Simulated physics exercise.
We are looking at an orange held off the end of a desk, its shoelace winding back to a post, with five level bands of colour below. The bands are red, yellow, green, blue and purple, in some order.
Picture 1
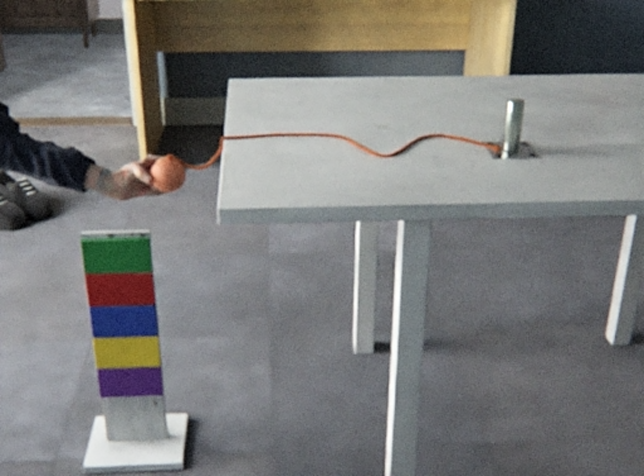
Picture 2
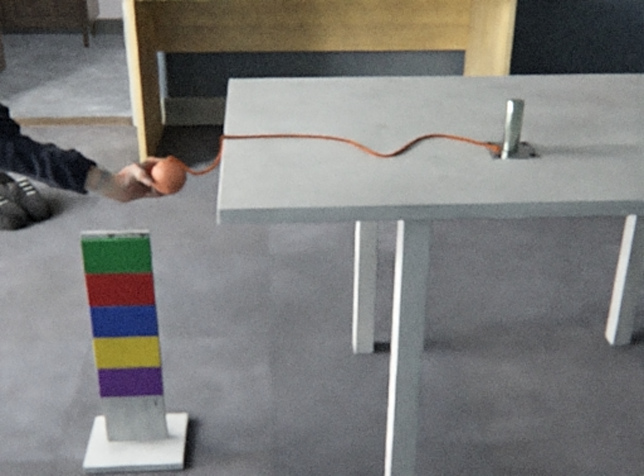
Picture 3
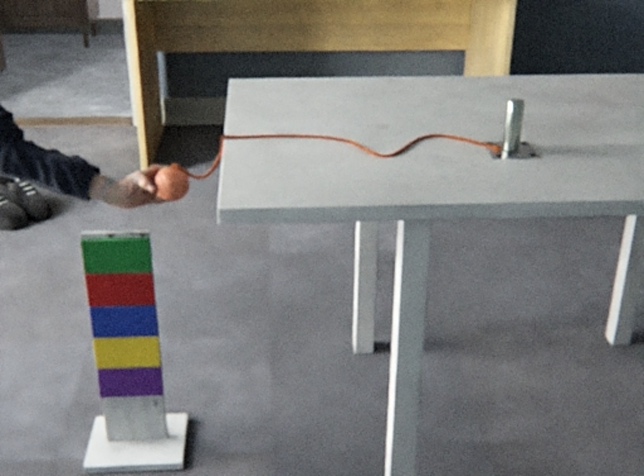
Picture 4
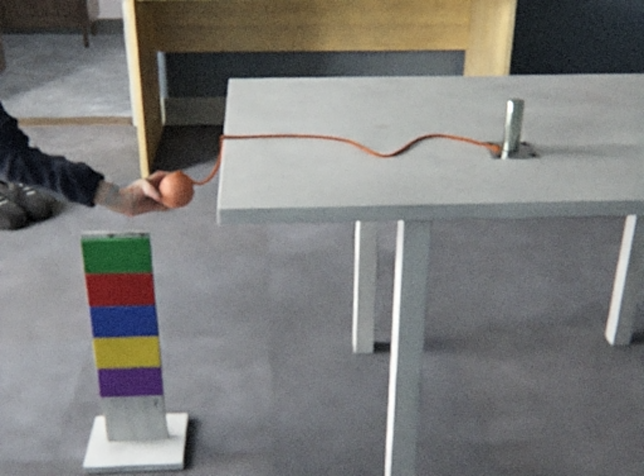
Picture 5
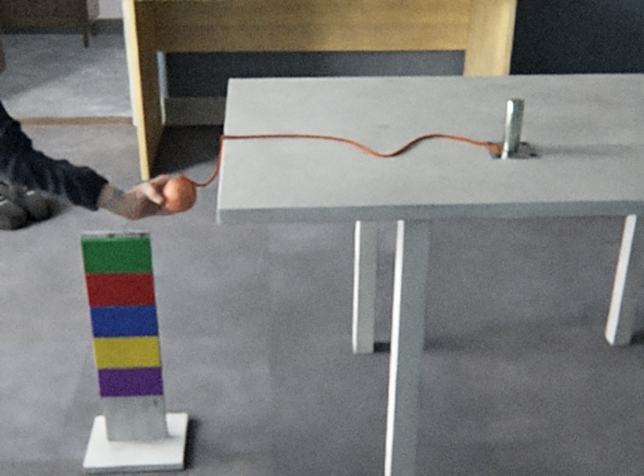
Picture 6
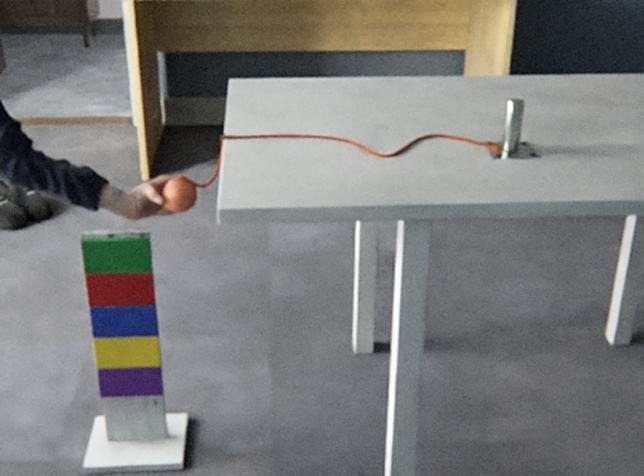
Orange ball on a cord lowering slightly and shifting right in a person's hand beside a pale table, above coloured bands.
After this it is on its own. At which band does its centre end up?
The shoelace holds its middle at red.
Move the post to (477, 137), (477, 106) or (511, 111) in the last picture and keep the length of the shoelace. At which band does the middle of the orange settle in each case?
Taking them in turn: Blue; red; green.
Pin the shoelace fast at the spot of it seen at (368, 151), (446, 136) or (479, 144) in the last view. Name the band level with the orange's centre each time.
One after the other, green; red; red.
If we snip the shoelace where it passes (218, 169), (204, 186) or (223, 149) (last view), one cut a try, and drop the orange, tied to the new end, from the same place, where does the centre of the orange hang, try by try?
In that order: (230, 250), (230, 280) and (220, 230).
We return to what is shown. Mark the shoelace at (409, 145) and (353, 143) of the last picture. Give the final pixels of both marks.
They go to (383, 148) and to (292, 148).
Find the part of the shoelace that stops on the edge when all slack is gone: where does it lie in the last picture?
It lies at about (288, 136).
Soon after, orange near (245, 279); level with red.
After that, orange near (222, 296); level with red.
In the end, orange near (222, 298); level with red. At red.
